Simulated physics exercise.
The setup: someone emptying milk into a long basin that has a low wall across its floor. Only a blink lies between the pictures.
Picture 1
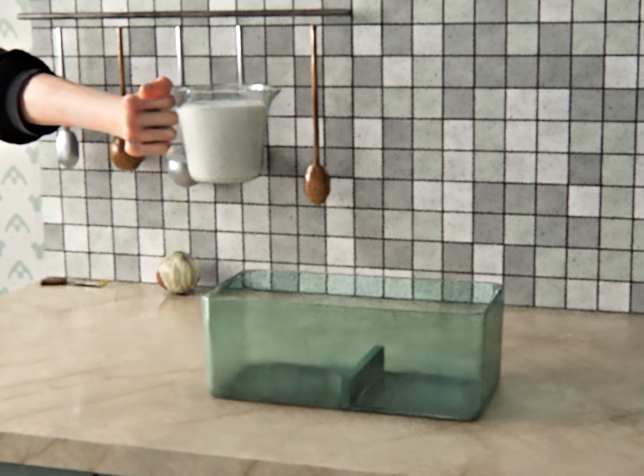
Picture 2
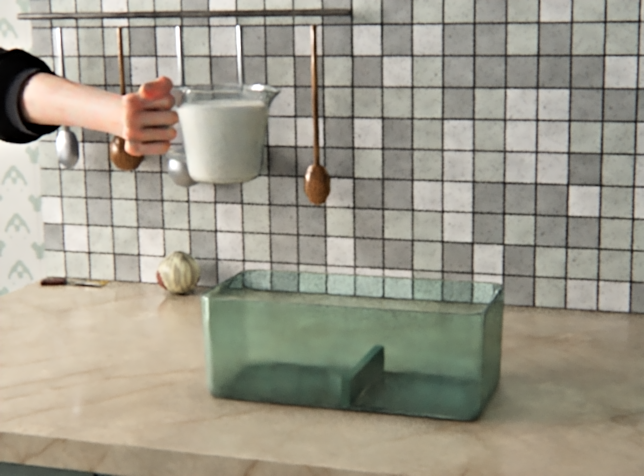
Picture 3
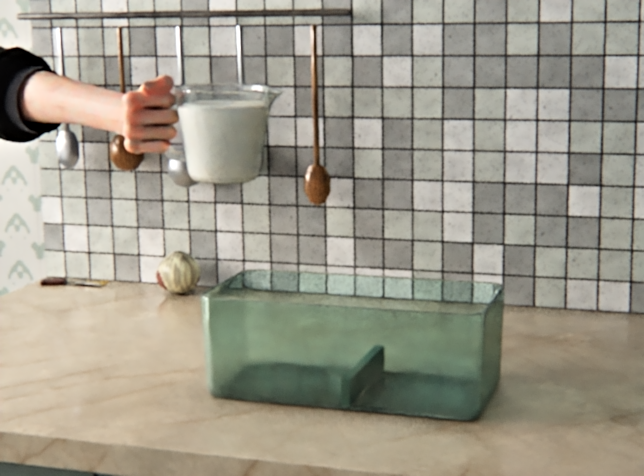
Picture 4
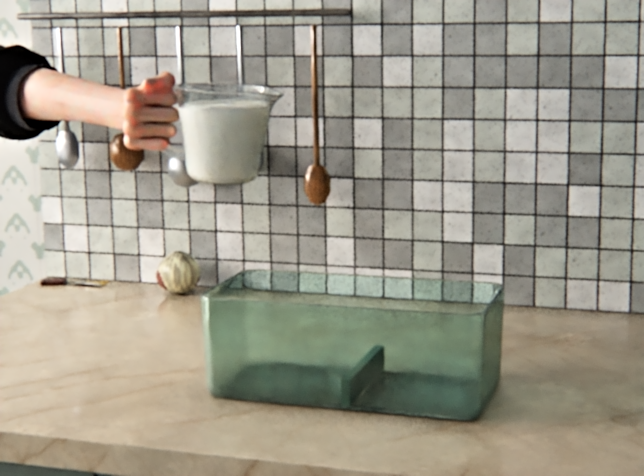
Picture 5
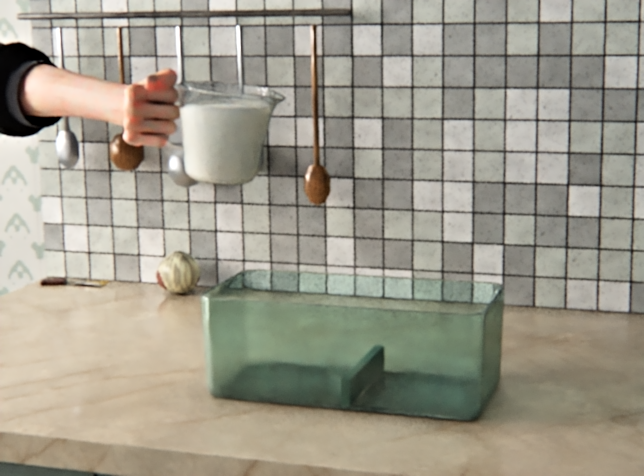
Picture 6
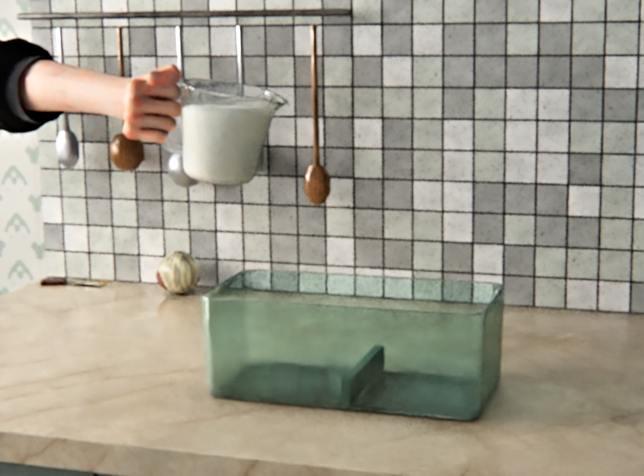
The clip shows a hand holding a clear jug of milk above a long green glass basin with a low wall across its floor; after staying nearly still, the hand tilts the jug slightly to the right.
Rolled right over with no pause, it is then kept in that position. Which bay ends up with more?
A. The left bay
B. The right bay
A, the left bay.
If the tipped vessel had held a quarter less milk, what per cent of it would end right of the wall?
Some 5 parts in a hundred, give or take.
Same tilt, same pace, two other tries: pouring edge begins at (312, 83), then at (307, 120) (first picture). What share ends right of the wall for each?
Roughly 75 per cent, then roughly 65 per cent.
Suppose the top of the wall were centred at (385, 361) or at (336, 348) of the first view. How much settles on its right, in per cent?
Estimated: 5 % first, 75 % second.
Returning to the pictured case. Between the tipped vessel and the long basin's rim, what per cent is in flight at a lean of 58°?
About 20 per cent.
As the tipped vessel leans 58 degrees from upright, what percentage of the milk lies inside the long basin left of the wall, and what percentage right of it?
Left part: Around 5 %. Right part: Around 0 %.
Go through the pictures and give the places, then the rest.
In the first frame, tilt 0°; pouring edge (280, 90); surface from (185, 103) to (267, 104); the long basin's rim runs from (223, 284) to (494, 301); the wall's top is at (364, 363).
In the second frame, tilt 0°; pouring edge (281, 90); surface from (186, 103) to (267, 104).
In the third frame, tilt 2°; pouring edge (282, 92); surface from (186, 103) to (267, 105).
In the fourth frame, tilt 4°; pouring edge (283, 94); surface from (188, 103) to (269, 106).
In the fifth frame, tilt 7°; pouring edge (285, 98); surface from (189, 103) to (271, 106).
In the sixth frame, tilt 10°; pouring edge (287, 102); surface from (190, 104) to (274, 106).
A moment on, the tilt is 58° and 78 per cent is still to pour, 4 is left of the wall and 0 right of it.
Next, the tilt is 90° and 24 per cent is still to pour, 33 is left of the wall and 20 right of it.
Then the tilt is 98° and 1 per cent is still to pour, 70 is left of the wall and 23 right of it.
Later the tilt is 98° and 0 per cent is still to pour, 72 is left of the wall and 25 right of it.
At rest 72 per cent lies left of the wall, 25 right of it and 2 outside.
